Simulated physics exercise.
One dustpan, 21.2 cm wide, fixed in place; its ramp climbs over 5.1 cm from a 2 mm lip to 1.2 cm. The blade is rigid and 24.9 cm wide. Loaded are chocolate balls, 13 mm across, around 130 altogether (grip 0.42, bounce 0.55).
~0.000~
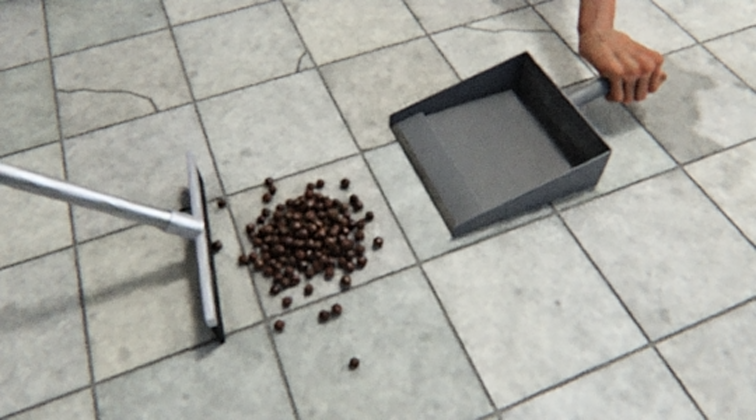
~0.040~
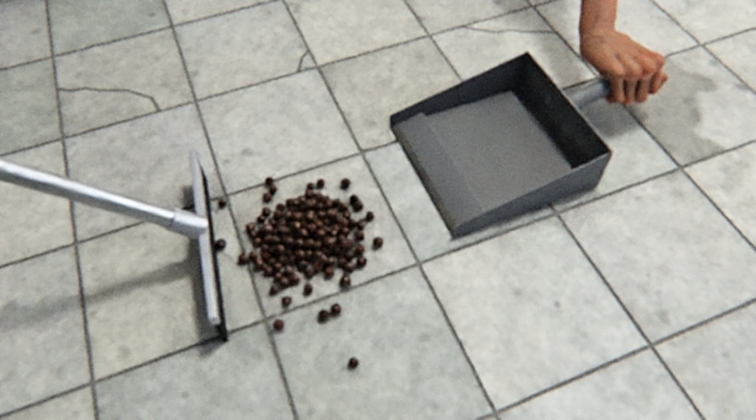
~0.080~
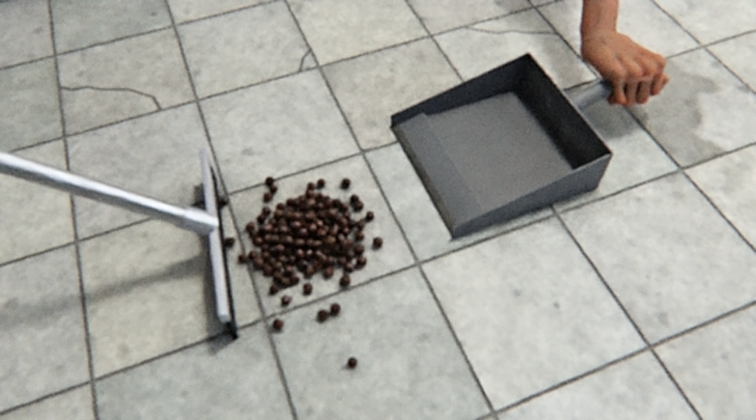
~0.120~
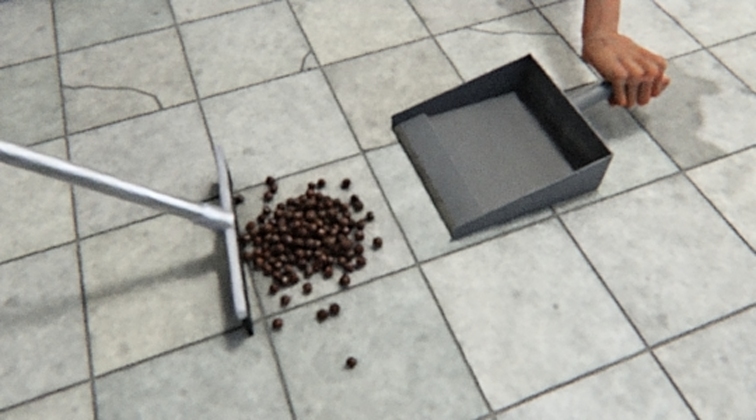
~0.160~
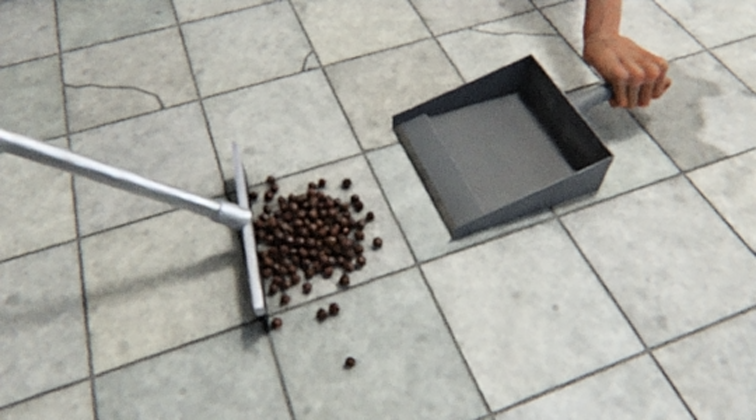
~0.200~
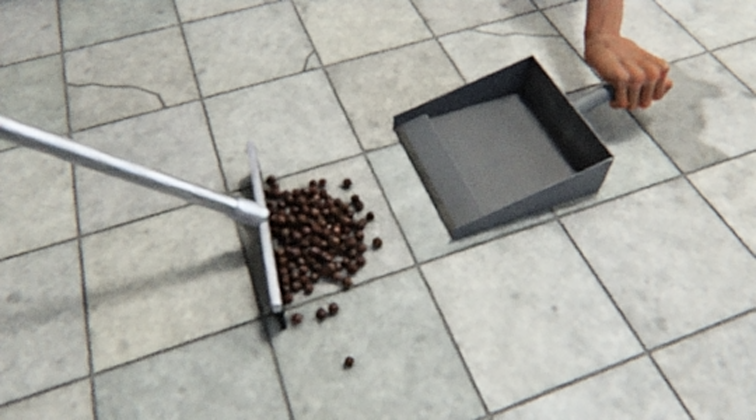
The clip opens on a pile of small dark brown balls on grey tiles, between a long-handled blade at left and a grey dustpan gripped by a hand at right. The blade slides rightward to the pile, then presses into its left side, bunching the balls together while the dustpan stays almost still.
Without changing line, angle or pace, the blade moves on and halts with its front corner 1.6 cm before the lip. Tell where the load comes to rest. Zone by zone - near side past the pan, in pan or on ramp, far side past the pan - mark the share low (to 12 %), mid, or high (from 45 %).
Near side mid; pan mid; far side low.
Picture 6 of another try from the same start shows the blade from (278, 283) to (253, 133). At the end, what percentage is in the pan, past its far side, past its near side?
You'd see pan at 30, far at 5 and near at 25.
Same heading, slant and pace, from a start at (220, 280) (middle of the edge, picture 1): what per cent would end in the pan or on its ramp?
I'd put it at around 30 per cent.
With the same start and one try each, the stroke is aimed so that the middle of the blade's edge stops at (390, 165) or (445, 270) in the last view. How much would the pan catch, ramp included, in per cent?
Roughly 30 per cent for the first try and 25 per cent for the second.
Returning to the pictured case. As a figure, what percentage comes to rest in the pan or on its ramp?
It comes to close to 35 percent.
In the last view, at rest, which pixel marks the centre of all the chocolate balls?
Resting centre estimate: Around (447, 206).
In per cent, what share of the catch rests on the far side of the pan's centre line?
Around 20 percent.
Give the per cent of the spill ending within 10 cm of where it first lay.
That share is some 0 percent.
After 0.40 s, middle of the blade 12 cm from the lip; 0 % over the lip, far side 0 %, near side 20 %.
Then, at 0.53 s, middle of the blade 6 cm from the lip; 10 % over the lip, far side 0 %, near side 30 %.
After 0.79 s, middle of the blade 3 cm from the lip; 40 % over the lip, far side 5 %, near side 30 %.
At rest (1.7 s), near side 30 %, pan 35 %, far side 5 %, in front of the lip or behind the blade 30 %.
